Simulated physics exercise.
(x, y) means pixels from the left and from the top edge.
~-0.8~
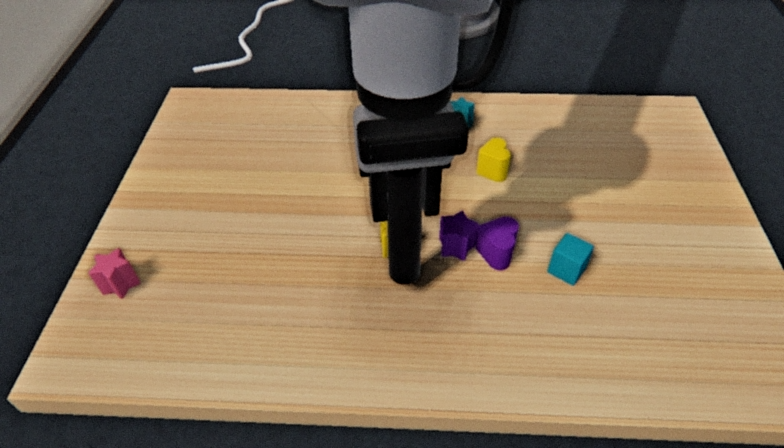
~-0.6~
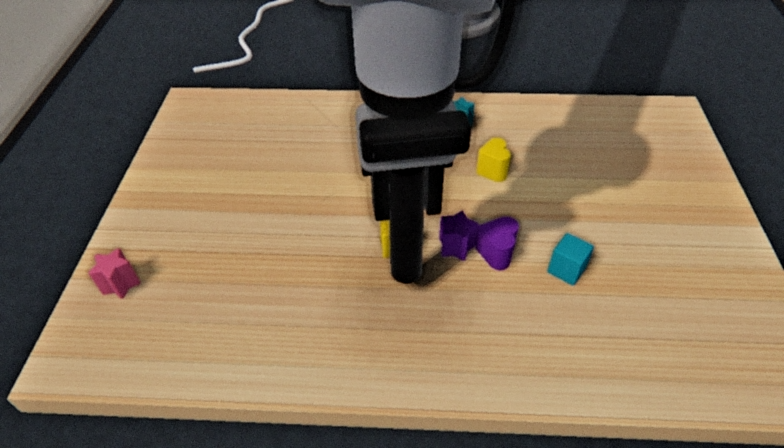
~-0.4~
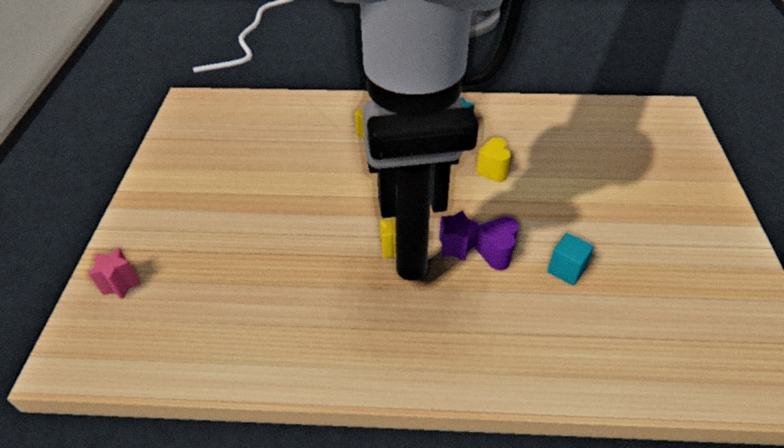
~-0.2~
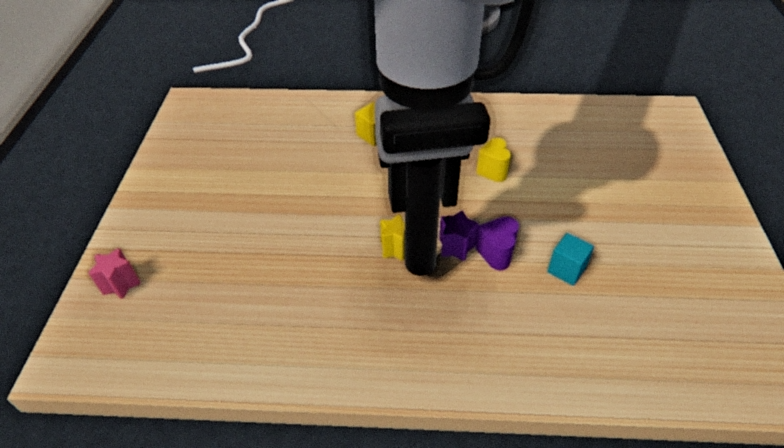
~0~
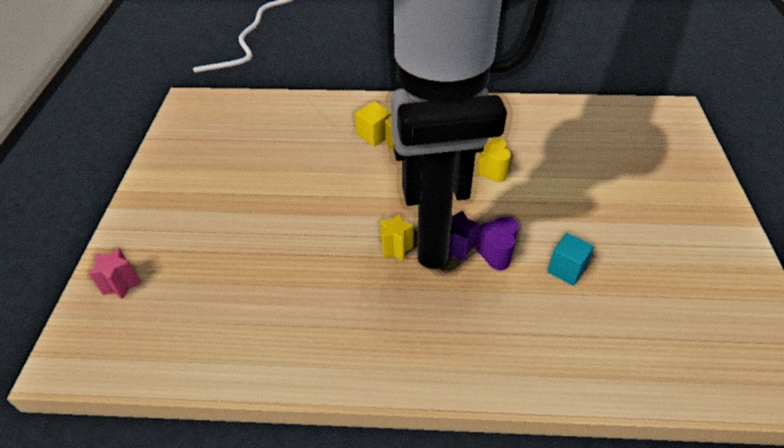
A black robot arm moves slightly right above the board, revealing a yellow star-shaped block.
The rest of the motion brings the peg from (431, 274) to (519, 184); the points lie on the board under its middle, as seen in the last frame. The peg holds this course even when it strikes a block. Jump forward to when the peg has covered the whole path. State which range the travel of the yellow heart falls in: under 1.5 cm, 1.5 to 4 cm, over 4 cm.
Its displacement is between 1.5 and 4 cm.
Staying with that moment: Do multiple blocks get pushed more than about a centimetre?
Going by the path, yes.
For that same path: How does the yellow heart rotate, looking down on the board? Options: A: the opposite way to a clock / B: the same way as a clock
The answer is A.
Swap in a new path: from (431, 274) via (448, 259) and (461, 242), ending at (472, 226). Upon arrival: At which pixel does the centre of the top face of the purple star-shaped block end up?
The middle of its top is at (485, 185).
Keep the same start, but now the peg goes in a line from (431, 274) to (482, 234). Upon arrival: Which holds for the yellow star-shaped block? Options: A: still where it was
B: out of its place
A (still where it was)
On the path given first. One third of the way, peg at (465, 224); purple star-shaped block at (478, 200), turned 15° clockwise.
Two thirds of the way, peg at (495, 194); purple star-shaped block at (505, 171).
At the end, peg at (523, 167); purple star-shaped block at (532, 145); yellow heart at (502, 135), turned 80° anticlockwise; purple heart in place.
